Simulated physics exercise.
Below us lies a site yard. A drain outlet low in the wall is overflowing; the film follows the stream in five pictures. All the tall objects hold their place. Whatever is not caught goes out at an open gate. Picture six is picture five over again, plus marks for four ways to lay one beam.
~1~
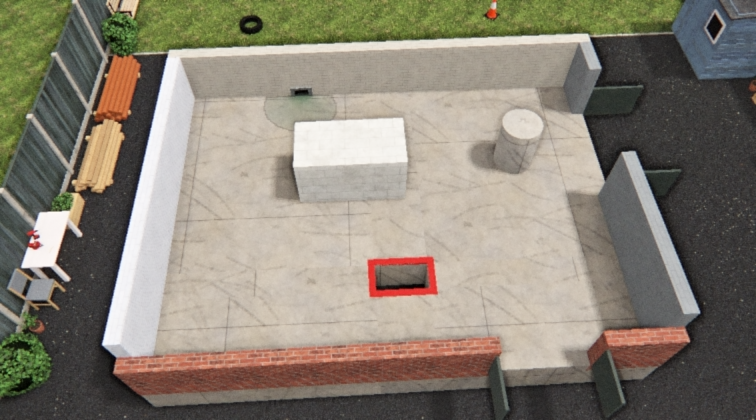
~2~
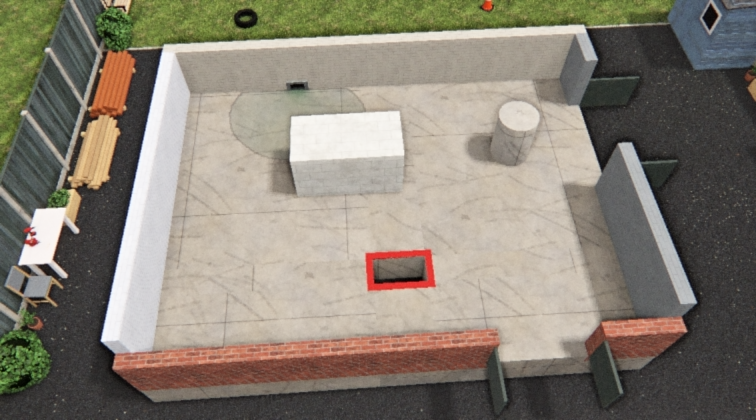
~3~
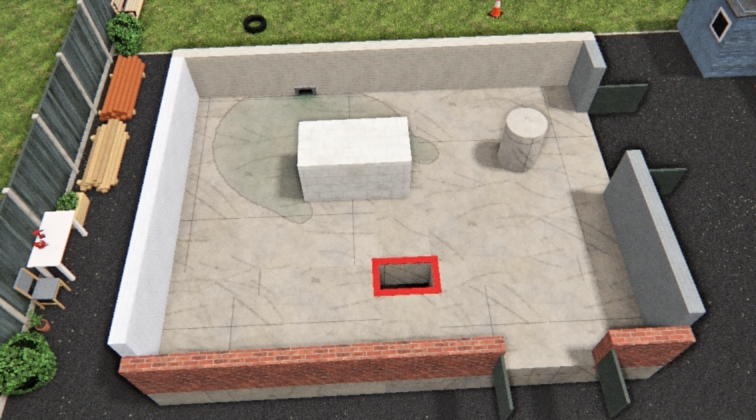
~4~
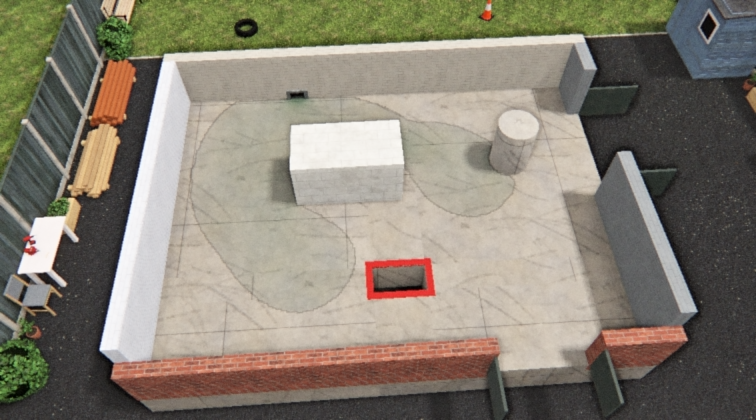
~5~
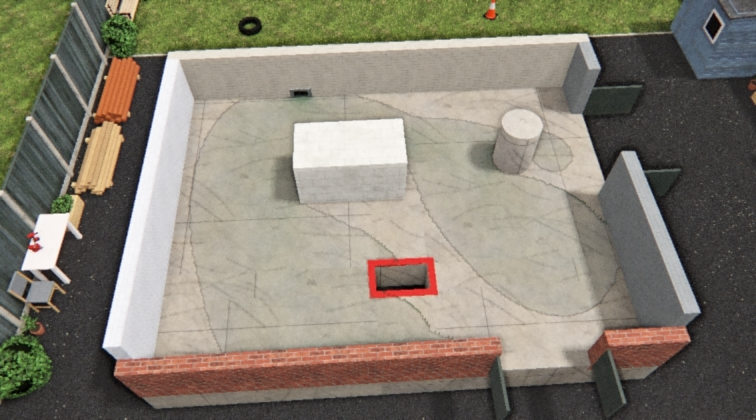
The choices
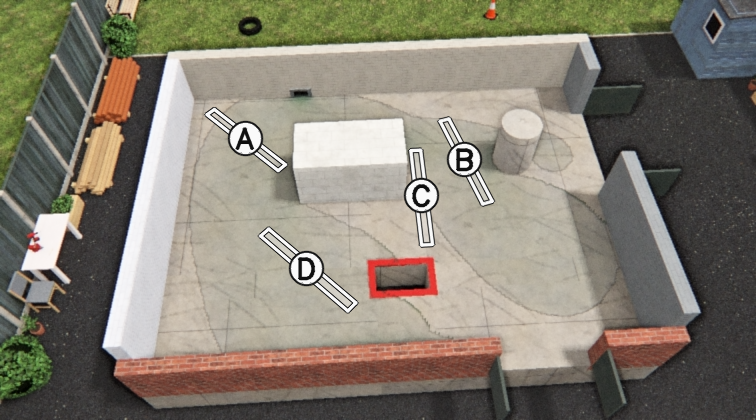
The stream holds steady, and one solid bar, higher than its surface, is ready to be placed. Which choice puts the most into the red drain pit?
D is best.
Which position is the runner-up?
The answer is C.
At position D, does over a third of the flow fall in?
No.
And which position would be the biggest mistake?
Here it is position A.
On the marked copy, A from (210, 112) to (281, 167); B from (444, 120) to (487, 202); C from (427, 244) to (415, 150); D from (264, 232) to (351, 306).
If A is chosen, about 2 % of the stream goes into the red drain pit, about 97 % out by the gates.
If B is chosen, about 7 % of the stream goes into the red drain pit, about 92 % out by the gates.
If C is chosen, about 13 % of the stream goes into the red drain pit, about 86 % out by the gates.
If D is chosen, about 19 % of the stream goes into the red drain pit, about 81 % out by the gates.
